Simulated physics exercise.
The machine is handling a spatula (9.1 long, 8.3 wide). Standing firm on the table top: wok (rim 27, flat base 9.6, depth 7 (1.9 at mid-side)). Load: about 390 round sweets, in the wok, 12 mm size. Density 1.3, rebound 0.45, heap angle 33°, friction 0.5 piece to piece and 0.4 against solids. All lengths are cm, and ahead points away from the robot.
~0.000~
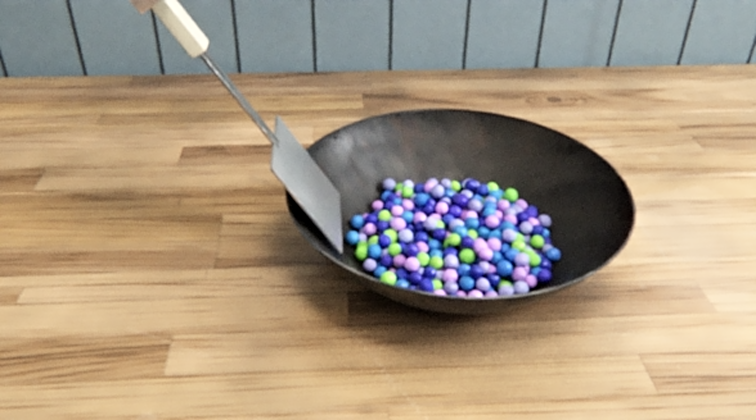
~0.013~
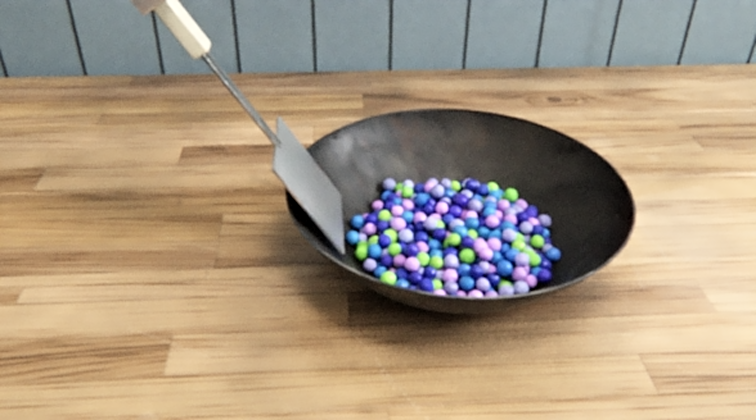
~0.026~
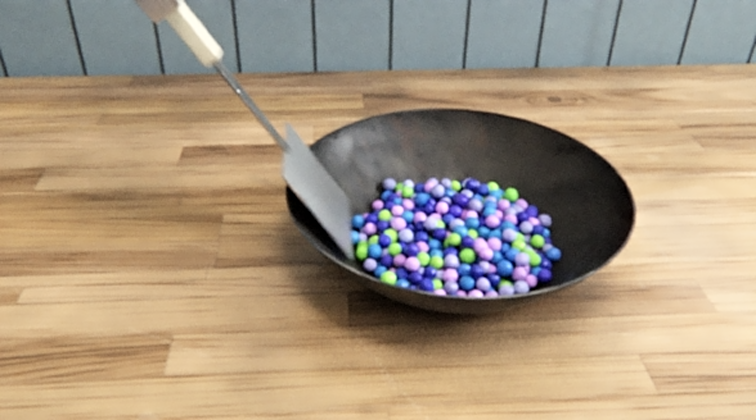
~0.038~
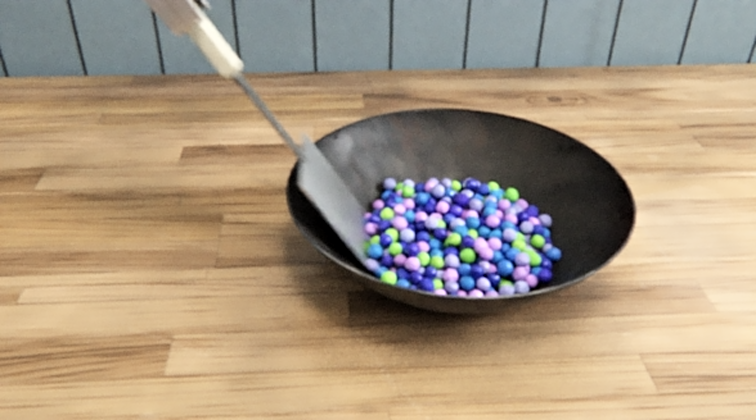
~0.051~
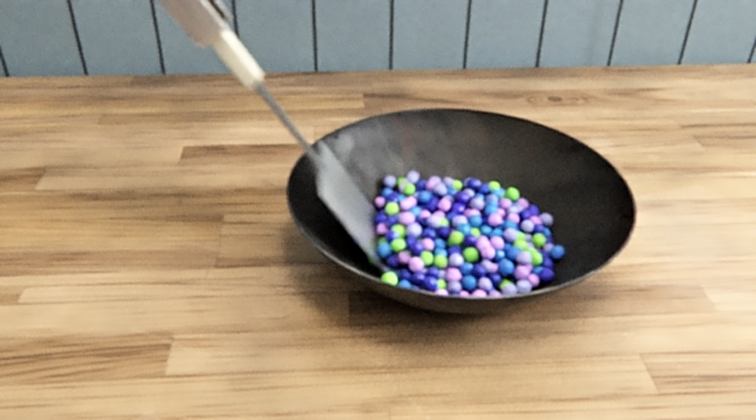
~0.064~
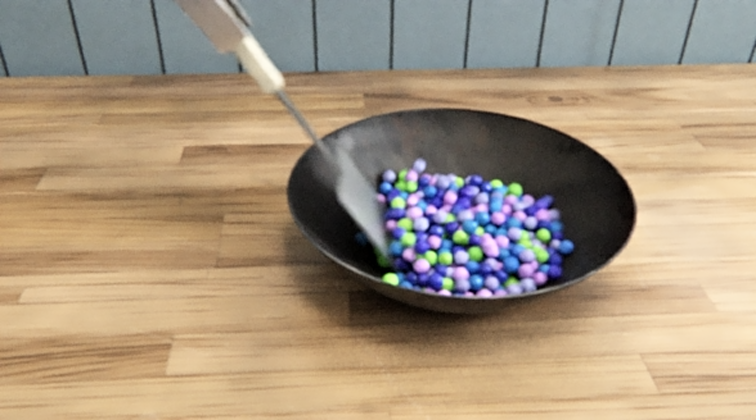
A metal spatula with a pale handle, held by a machine partly in view at the upper left, slides rightward and down inside a dark wok on a wooden table top. The wok holds a heap of round sweets in blue, purple, pink and green, before a blue-grey panelled wall, seen from slightly above. The blade pushes into the heap's left side, shifting the sweets slightly right, while the camera stays still.
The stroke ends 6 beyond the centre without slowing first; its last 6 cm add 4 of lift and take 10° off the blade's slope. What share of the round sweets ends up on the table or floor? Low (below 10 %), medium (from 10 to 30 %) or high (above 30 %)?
On the table or floor the share is medium, from 10 to 30 %.
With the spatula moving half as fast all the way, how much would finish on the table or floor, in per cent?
It would be near 0 per cent.
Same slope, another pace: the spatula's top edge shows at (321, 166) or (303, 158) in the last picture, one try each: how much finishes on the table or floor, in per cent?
About 5 and 0 per cent.
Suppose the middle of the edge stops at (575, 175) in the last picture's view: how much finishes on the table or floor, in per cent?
About 45 per cent.
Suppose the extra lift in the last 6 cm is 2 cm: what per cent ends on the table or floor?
About 15 per cent.
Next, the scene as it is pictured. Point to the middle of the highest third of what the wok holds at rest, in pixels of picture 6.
At about (549, 216).
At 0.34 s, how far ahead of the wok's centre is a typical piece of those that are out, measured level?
Roughly 20 cm.
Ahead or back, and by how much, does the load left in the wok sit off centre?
Some 4.0 cm ahead.
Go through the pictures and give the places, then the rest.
The first picture shows spatula top edge at (274, 141), sloping 58°; upper third of the load around (457, 227), from x 355 to 555, top at y 185; 389 in the wok.
The second picture shows spatula top edge at (276, 142), sloping 58°; upper third of the load around (457, 226), from x 355 to 555, top at y 185.
The third picture shows spatula top edge at (285, 148), sloping 58°; upper third of the load around (457, 226), from x 355 to 555, top at y 185.
The fourth picture shows spatula top edge at (302, 158), sloping 58°; upper third of the load around (457, 226), from x 355 to 555, top at y 185.
The fifth picture shows spatula top edge at (321, 166), sloping 58°; upper third of the load around (458, 223), from x 360 to 555, top at y 180.
The sixth picture shows spatula top edge at (340, 171), sloping 58°; upper third of the load around (464, 220), from x 360 to 565, top at y 165; 389 in the wok.
After 0.10 s, sloping 58°, highest piece 6 above the table; 389 in the wok.
After 0.13 s, sloping 54°, highest piece 7 above the table; 389 in the wok.
After 0.34 s, sloping 48°, highest piece 12 above the table; 322 in the wok, 18 on the table or floor, 49 on the blade or in flight.
After 1.39 s, sloping 48°, highest piece 6 above the table; 321 in the wok, 68 on the table or floor.
At rest, 321 in the wok, 68 on the table or floor. That is 17 % on the table or floor.
